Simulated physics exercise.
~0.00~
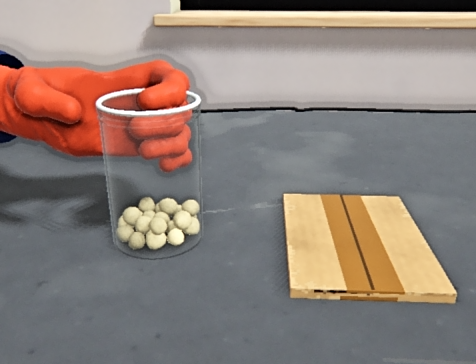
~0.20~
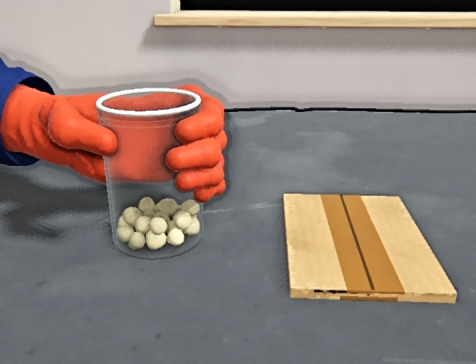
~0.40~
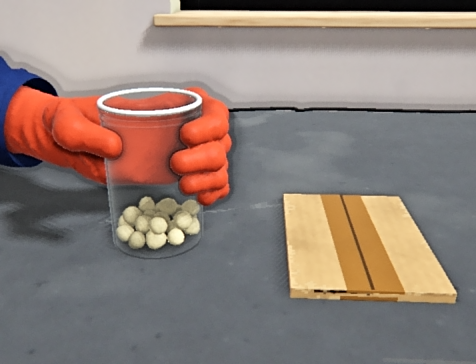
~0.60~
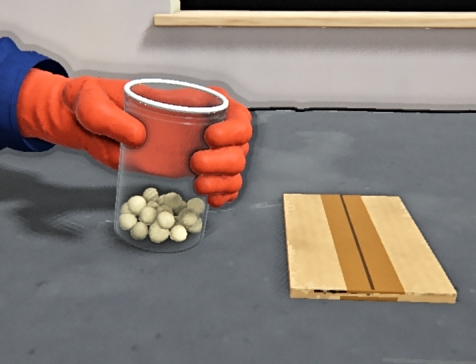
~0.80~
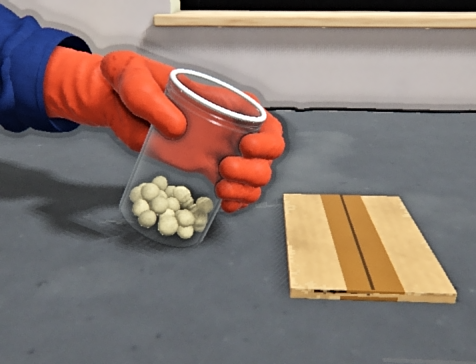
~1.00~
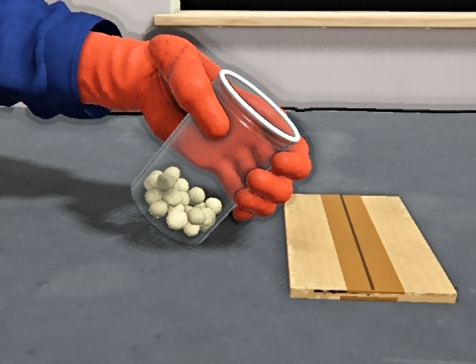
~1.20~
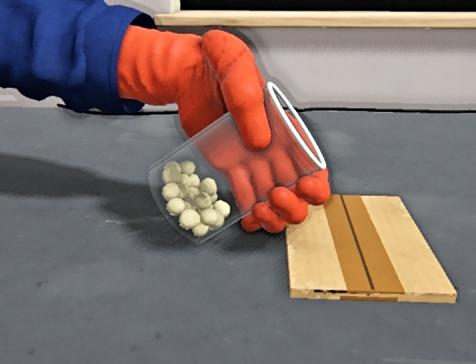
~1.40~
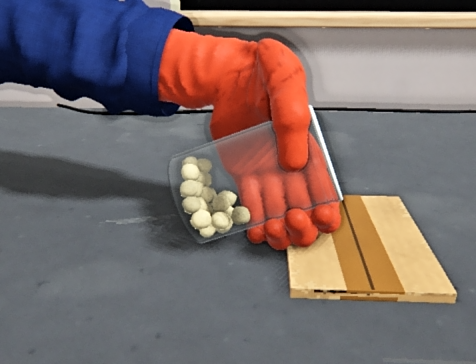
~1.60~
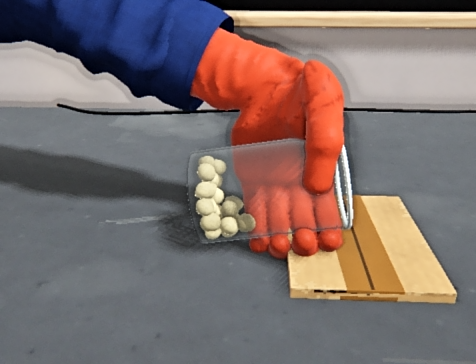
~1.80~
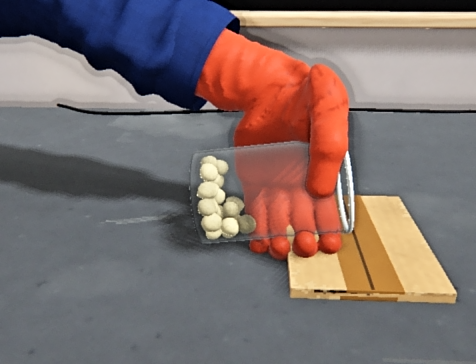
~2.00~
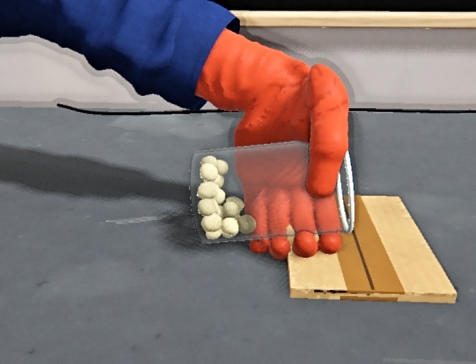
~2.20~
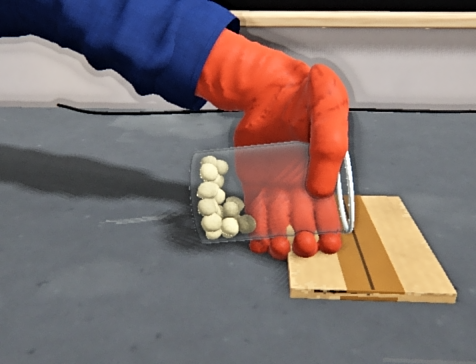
Orange-gloved hand gripping a clear jar of pale balls, tipping it right onto its side over a wooden box, balls staying inside.
